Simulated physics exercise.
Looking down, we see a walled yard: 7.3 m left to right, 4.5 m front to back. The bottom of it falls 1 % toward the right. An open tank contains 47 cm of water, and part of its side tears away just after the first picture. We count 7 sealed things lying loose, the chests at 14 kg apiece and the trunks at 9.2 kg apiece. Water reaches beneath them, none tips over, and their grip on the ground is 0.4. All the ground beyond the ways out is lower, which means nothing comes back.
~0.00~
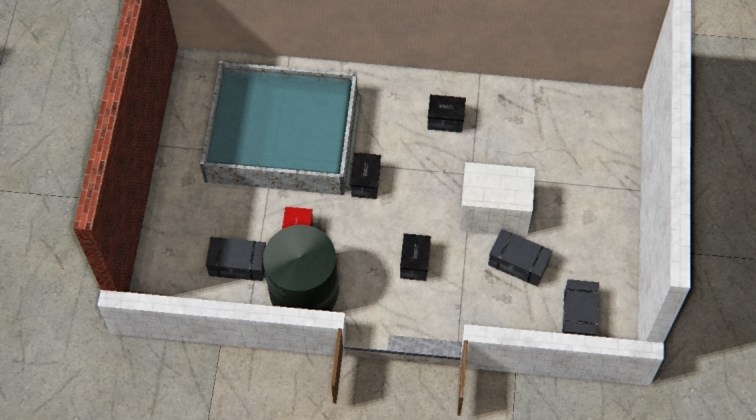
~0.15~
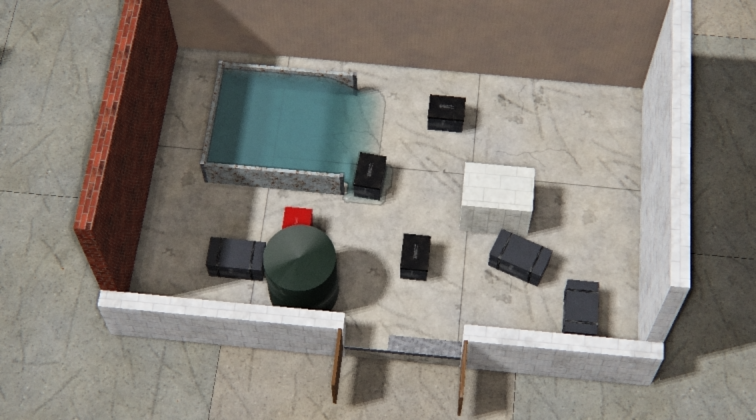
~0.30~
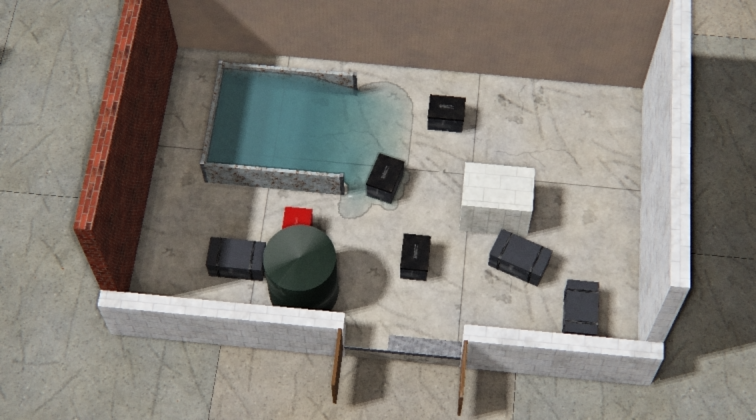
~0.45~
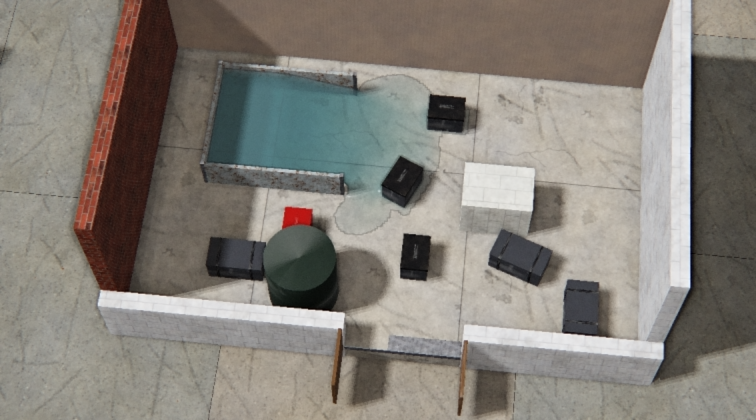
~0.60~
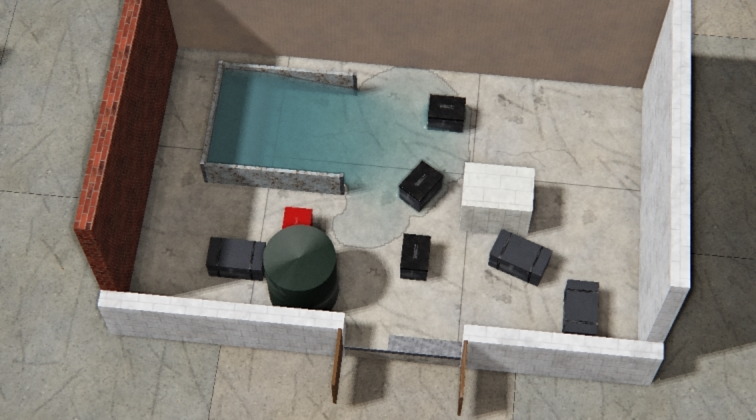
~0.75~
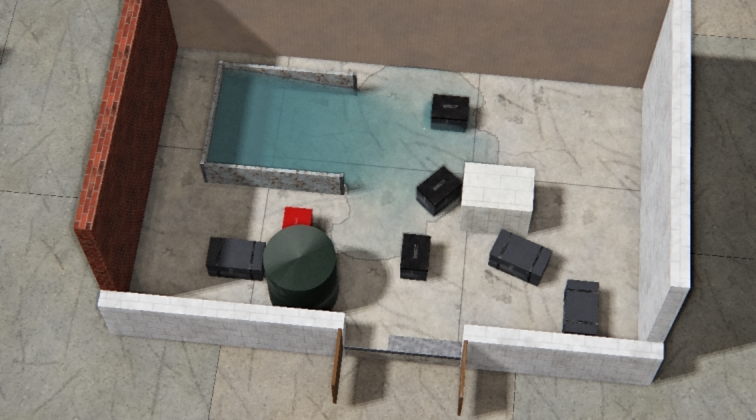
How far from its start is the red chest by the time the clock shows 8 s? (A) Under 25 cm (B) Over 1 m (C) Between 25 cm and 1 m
Under 25 cm.
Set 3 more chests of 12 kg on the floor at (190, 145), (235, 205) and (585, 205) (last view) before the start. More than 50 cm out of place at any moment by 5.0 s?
Taking them in order: Not far enough, not far enough and far enough.
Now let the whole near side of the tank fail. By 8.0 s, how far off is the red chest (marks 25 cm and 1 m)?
The red chest is swept away.
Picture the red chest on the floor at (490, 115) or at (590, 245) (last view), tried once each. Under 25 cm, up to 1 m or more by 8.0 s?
I'd say it lands far off on the first try and it lands far off on the second.
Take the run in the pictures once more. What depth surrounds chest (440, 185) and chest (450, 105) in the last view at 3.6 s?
I'd estimate 6 cm for the first and 27 cm for the second.
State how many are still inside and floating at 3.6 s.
Tally: 2 of them.
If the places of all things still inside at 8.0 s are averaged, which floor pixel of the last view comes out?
The average lands around (387, 262).
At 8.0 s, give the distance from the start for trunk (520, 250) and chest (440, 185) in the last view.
Respectively: 200 cm / 100 cm.
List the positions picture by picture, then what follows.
In the first picture, the red chest at (296, 224), on the bottom; water covers 3.4 m2; 0 of 7 have shifted.
In the second picture, the red chest at (296, 224), on the bottom; 4.1 m2 under water; 1 of 7 have shifted.
In the third picture, the red chest at (296, 224), on the bottom; water covers 5.0 m2; 1 of 7 have shifted.
In the fourth picture, the red chest at (296, 224) rests on the ground; 6.1 m2 under water; 1 of 7 have shifted.
In the fifth picture, the red chest at (296, 224), on the bottom; water covers 7.3 m2; 1 of 7 have shifted.
In the sixth picture, the red chest at (296, 224) rests on the ground; 8.6 m2 under water; 2 of 7 have shifted.
After 1.6 s the red chest is near (296, 224), 0.0 m from its start, aground; 0 of 7 are out; 0 afloat.
After 3.6 s the red chest is near (296, 224), 0.0 m from its start, aground; 0 of 7 are out; 2 afloat.
After 5.6 s the red chest is near (296, 224), 0.0 m from its start, aground; 0 of 7 are out; 4 afloat.
After 8.0 s the red chest is near (291, 224), 0.1 m from its start, aground; 0 of 7 are out; 3 afloat.
